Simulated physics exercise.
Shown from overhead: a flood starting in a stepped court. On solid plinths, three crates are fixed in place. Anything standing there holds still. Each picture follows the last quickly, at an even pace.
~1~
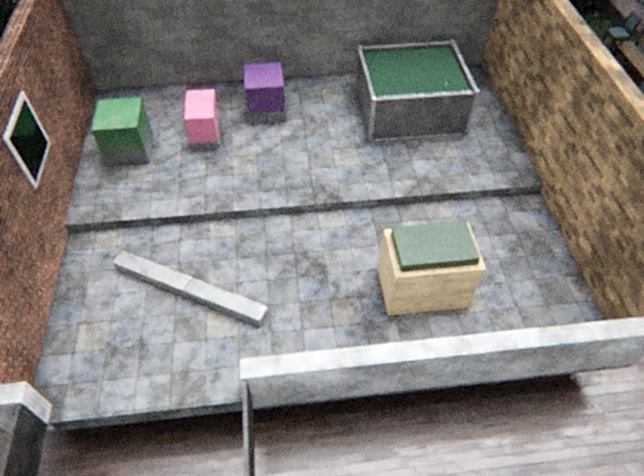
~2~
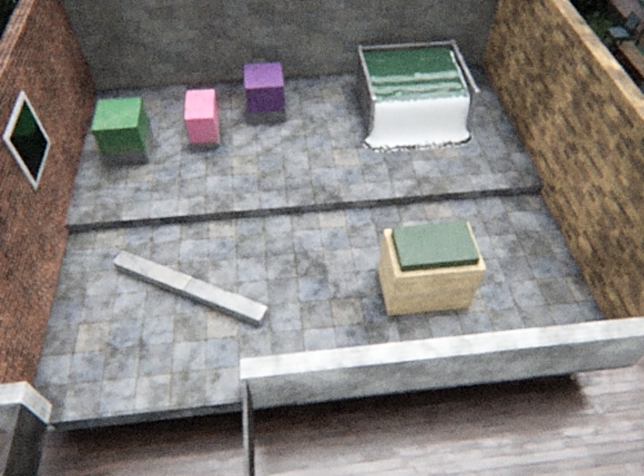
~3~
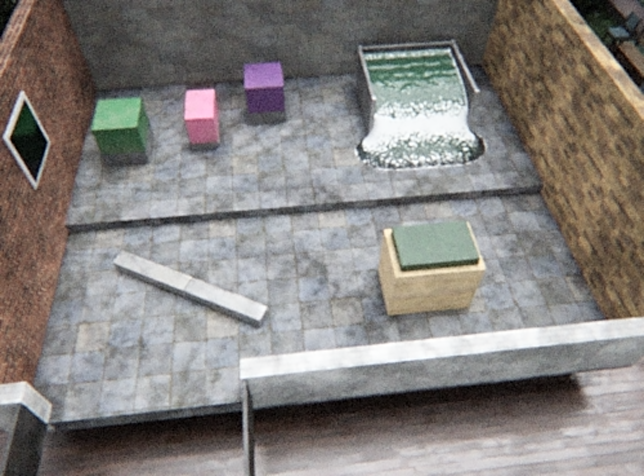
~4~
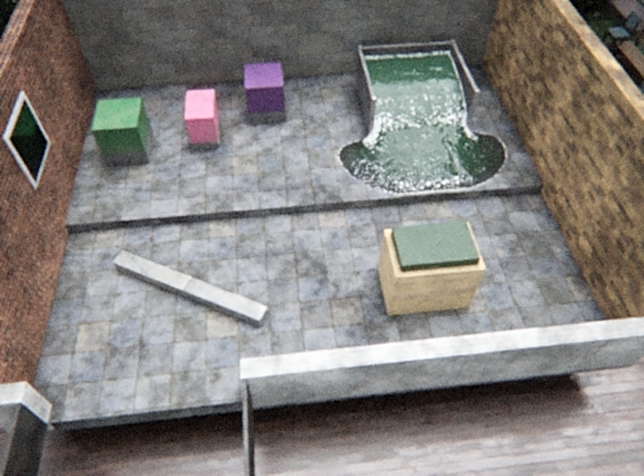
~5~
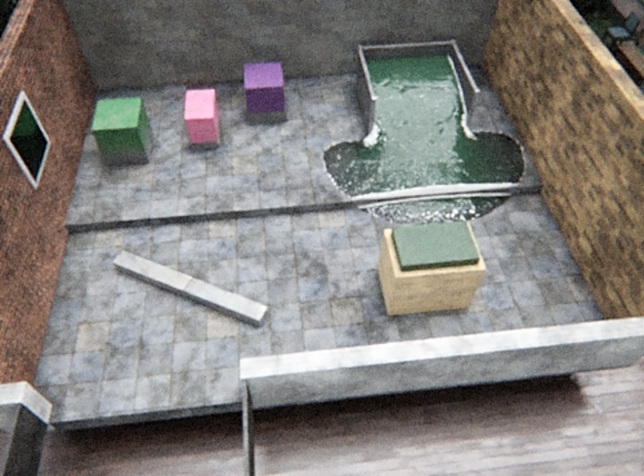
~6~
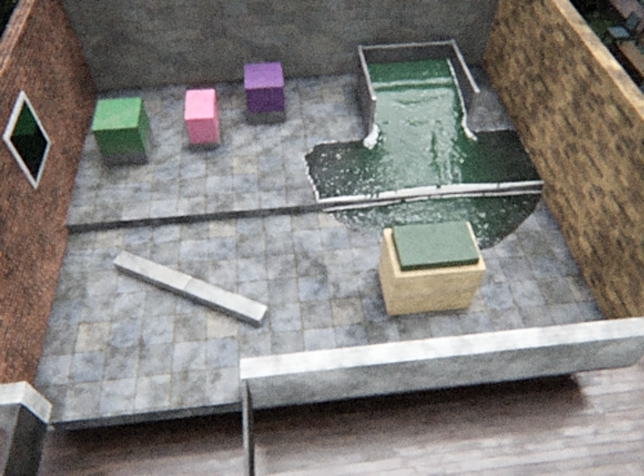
A grey-walled tank of green water opened at the front, and the water poured out, spread across the upper paving, then ran over the step and reached around the pale block below.
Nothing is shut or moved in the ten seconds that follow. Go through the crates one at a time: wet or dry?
Result: The green crate is out of reach; the purple crate is out of reach; the pink crate is out of reach.
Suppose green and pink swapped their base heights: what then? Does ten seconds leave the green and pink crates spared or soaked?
First the green, which stays clear; then the pink, which stays clear.
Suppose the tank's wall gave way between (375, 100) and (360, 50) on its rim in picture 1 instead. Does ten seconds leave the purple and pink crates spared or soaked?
Observed: Purple is doused; pink is doused.
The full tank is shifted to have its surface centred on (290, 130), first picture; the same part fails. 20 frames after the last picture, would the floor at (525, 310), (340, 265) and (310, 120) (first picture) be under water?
As listed: Awash, awash, no water.
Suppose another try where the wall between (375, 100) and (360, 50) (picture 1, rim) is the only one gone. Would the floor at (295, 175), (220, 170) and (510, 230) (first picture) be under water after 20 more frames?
Read off point by point, the answer is soaking, soaking, not soaked.
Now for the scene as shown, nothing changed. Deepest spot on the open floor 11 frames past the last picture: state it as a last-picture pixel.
Near (604, 344).
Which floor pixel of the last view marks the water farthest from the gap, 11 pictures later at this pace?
At roughly (213, 386).
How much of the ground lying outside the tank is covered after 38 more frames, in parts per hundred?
It comes to roughly 60 in a hundred.
A moment on, water covers 35 % of the floor; the green crate not reached, the purple crate not reached, the pink crate not reached.
Next, water covers 40 % of the floor; the green crate not reached, the purple crate not reached, the pink crate not reached.
Then, water covers 50 % of the floor; the green crate not reached, the purple crate not reached, the pink crate not reached.
Later, water covers 60 % of the floor; the green crate not reached, the purple crate not reached, the pink crate not reached.
In the end, water covers 55 % of the floor; the green crate stayed above the water, the purple crate stayed above the water, the pink crate stayed above the water.
